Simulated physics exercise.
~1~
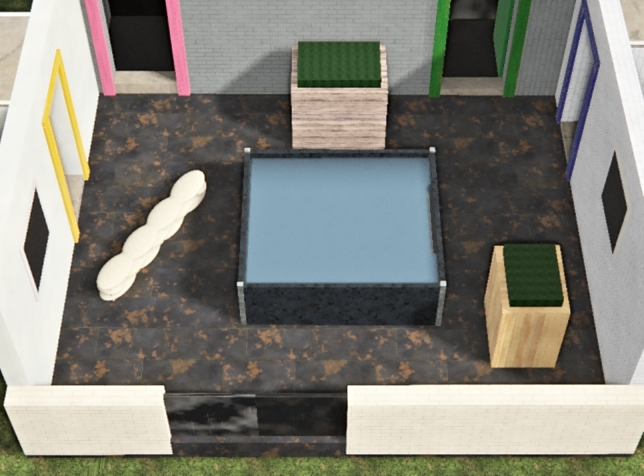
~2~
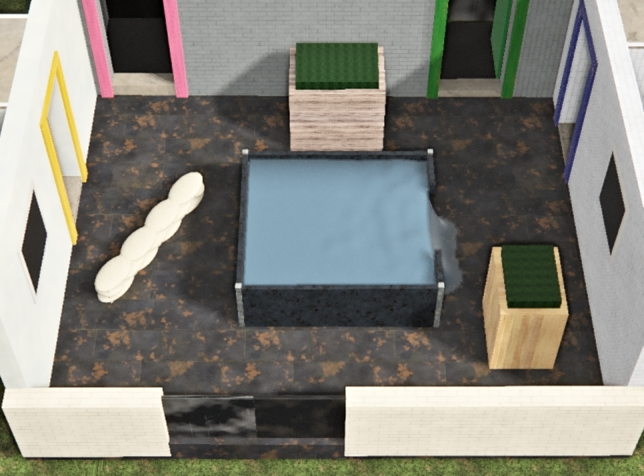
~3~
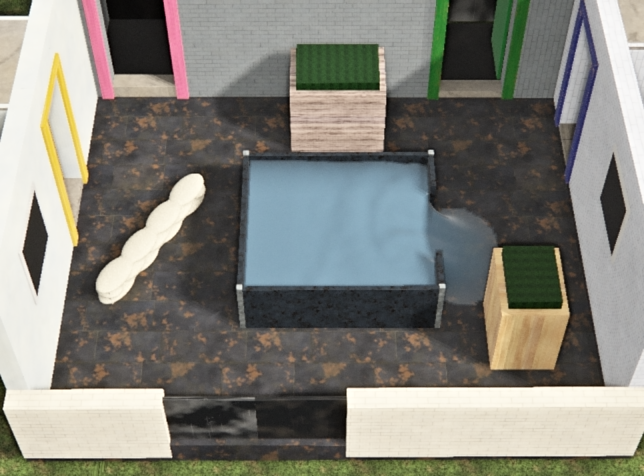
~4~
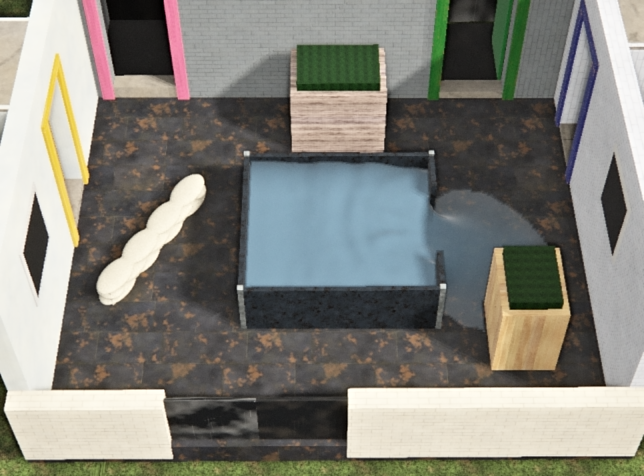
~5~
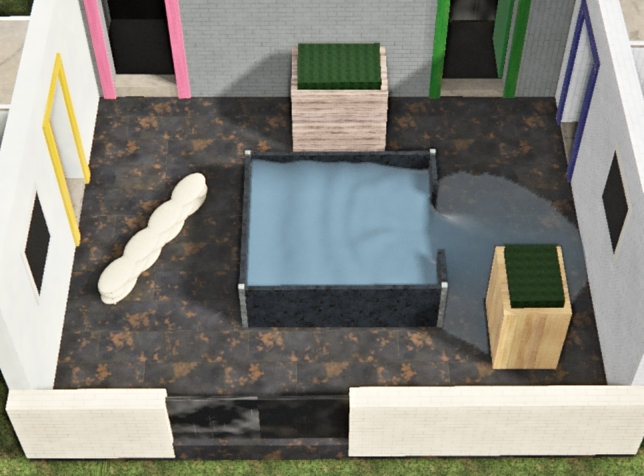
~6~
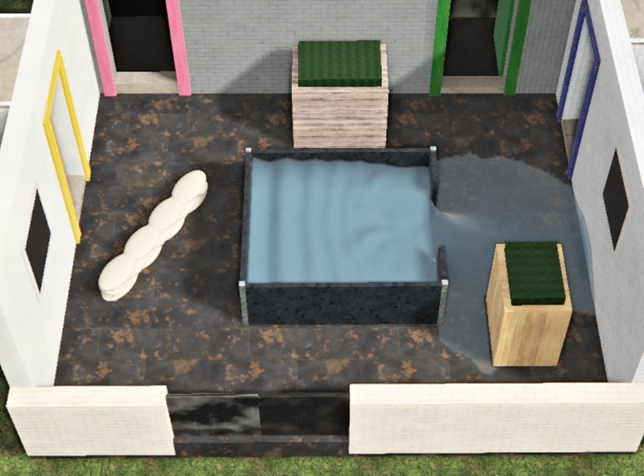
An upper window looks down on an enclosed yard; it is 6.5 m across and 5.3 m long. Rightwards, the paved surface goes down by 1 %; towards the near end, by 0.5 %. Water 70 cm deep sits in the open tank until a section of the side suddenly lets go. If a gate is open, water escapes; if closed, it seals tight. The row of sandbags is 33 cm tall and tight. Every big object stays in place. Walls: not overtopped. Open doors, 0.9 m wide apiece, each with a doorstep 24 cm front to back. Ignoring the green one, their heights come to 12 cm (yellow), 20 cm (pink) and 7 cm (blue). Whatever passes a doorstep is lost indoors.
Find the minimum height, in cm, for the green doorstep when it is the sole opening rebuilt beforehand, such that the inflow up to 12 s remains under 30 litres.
The minimum height is about 16 cm.
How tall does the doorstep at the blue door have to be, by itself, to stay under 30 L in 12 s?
Blue - roughly 16 cm.
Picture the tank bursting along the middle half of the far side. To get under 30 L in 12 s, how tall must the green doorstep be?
Then something near 10.0 cm.
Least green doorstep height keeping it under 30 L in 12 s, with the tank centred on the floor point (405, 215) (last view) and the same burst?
About 14.5 cm.
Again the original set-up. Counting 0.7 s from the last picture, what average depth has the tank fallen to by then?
About 50 centimetres.
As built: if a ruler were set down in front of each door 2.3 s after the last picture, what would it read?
Centimetres: Yellow = 0, pink = 0, green = 21, blue = 14.
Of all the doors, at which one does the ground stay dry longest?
Answer: Yellow.
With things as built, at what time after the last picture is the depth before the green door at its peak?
2.4 s.
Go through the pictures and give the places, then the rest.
Still water, 70 cm deep, in the open tank at (341, 219); the green door at (479, 42) is dry, in the first frame.
Water pours out at (430, 245) and has run 0.3 m, to (456, 277); about 10 cm deep outside, 70 cm at the back, in the second frame.
The front is at a hidden place, 0.8 m from the gap at (430, 246); 0.9 m2 of floor is wet, 70 cm left at the back, in the third frame.
The gap is at (431, 247), the front 1.4 m out at a hidden place; the back of the open tank holds 70 cm, in the fourth frame.
The gap is at (433, 245), the front 1.9 m out at (586, 269); the back of the open tank holds 69 cm, in the fifth frame.
The gap is at (433, 241), the front 2.0 m out at (574, 194); the back of the open tank holds 62 cm; 1.3 m in a straight line remain to the green door at (479, 41), in the sixth frame.
Then, 0.7 s after the last picture water covers 25 % of the floor, deepest (48 cm) near (575, 282); it has not reached the green door.
Then, 2.3 s after the last picture water covers 40 % of the floor, deepest (35 cm) near (615, 422); 21 cm at the green door, 12 litres in over its 12 cm doorstep.
Then, 11.3 s after the last picture water covers 95 % of the floor, deepest (16 cm) near (289, 184); 9 cm at the green door, 84 litres in over its 12 cm doorstep.
At the green door as built, the water peaked near 21 cm, 2.3 s after the last picture.
Run again over the same 12 s with other heights there, 67 litres in over 13 cm, 17 litres over 18 cm. The limit of 30 litres is kept from about 16 cm up.
